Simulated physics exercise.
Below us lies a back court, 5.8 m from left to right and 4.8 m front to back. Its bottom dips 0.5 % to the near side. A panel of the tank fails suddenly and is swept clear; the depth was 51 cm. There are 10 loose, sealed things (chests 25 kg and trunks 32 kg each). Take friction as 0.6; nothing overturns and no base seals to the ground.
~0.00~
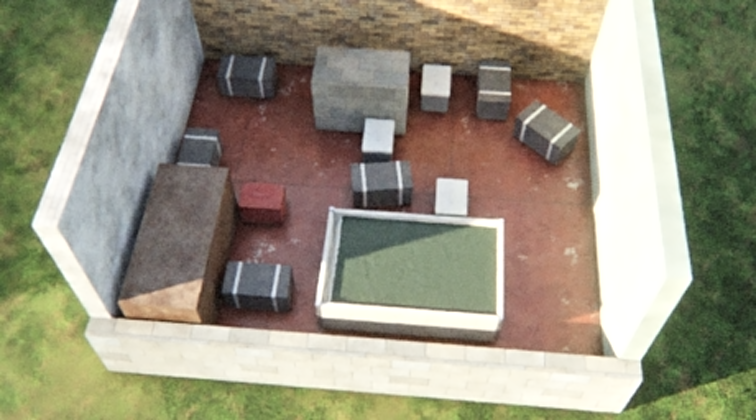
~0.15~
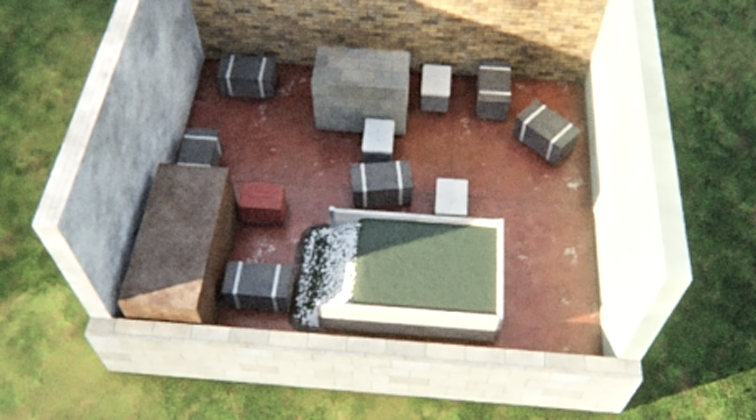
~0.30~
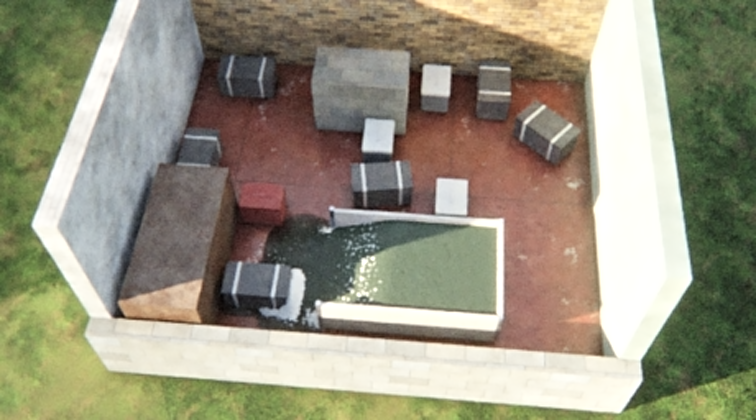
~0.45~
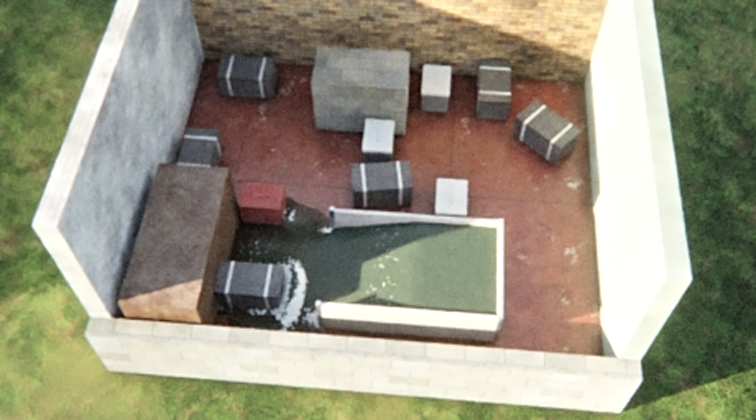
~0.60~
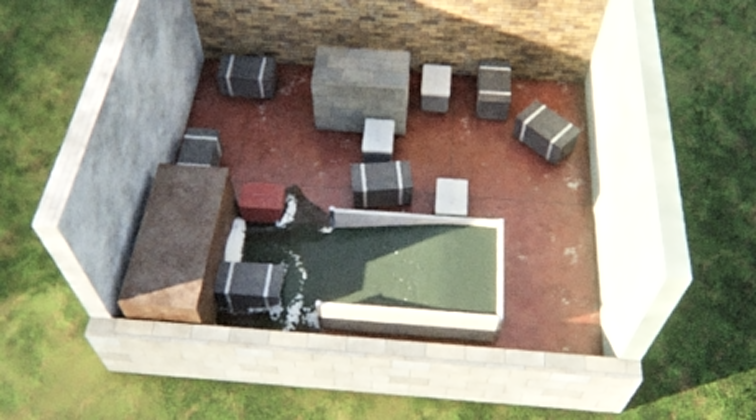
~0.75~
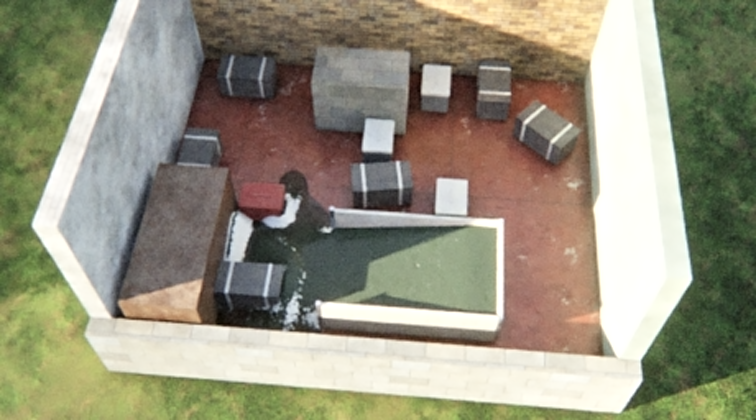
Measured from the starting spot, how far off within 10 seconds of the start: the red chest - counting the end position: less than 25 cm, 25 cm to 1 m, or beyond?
Red chest travels far.
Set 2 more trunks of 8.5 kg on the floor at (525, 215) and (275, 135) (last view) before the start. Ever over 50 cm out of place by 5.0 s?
In that order: Short of it, over.
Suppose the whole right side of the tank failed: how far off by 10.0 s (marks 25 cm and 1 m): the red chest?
Then the red chest stays put.
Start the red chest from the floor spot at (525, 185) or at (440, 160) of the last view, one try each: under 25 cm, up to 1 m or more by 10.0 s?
In that order: It barely shifts; it stays put.
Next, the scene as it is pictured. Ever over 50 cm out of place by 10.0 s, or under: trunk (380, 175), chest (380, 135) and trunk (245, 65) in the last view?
In turn: Less, over, over.
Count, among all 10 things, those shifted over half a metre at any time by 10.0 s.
That makes 3.
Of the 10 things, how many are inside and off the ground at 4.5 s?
1 of them.
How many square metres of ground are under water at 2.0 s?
Roughly 10.0 m2.
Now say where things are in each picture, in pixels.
In the first frame, the red chest at (262, 195) rests on the ground; 2.7 m2 under water; 0 of 10 have shifted.
In the second frame, the red chest at (262, 195) rests on the ground; 3.4 m2 under water; 0 of 10 have shifted.
In the third frame, the red chest at (262, 195), on the bottom; 4.0 m2 under water; 0 of 10 have shifted.
In the fourth frame, the red chest at (262, 195) rests on the ground; 4.7 m2 under water; 1 of 10 have shifted.
In the fifth frame, the red chest at (262, 195) rests on the ground; 5.2 m2 under water; 1 of 10 have shifted.
In the sixth frame, the red chest at (261, 195) rests on the ground; water covers 5.5 m2; 1 of 10 have shifted.
After 2.0 s the red chest is near (290, 128), 1.2 m from its start, aground; 1 afloat.
After 4.5 s the red chest is near (288, 100), 1.7 m from its start, aground; 1 afloat.
After 7.0 s the red chest is near (269, 86), 1.9 m from its start, aground; 2 afloat.
After 10.0 s the red chest is near (269, 86), 1.9 m from its start, aground; 1 afloat.
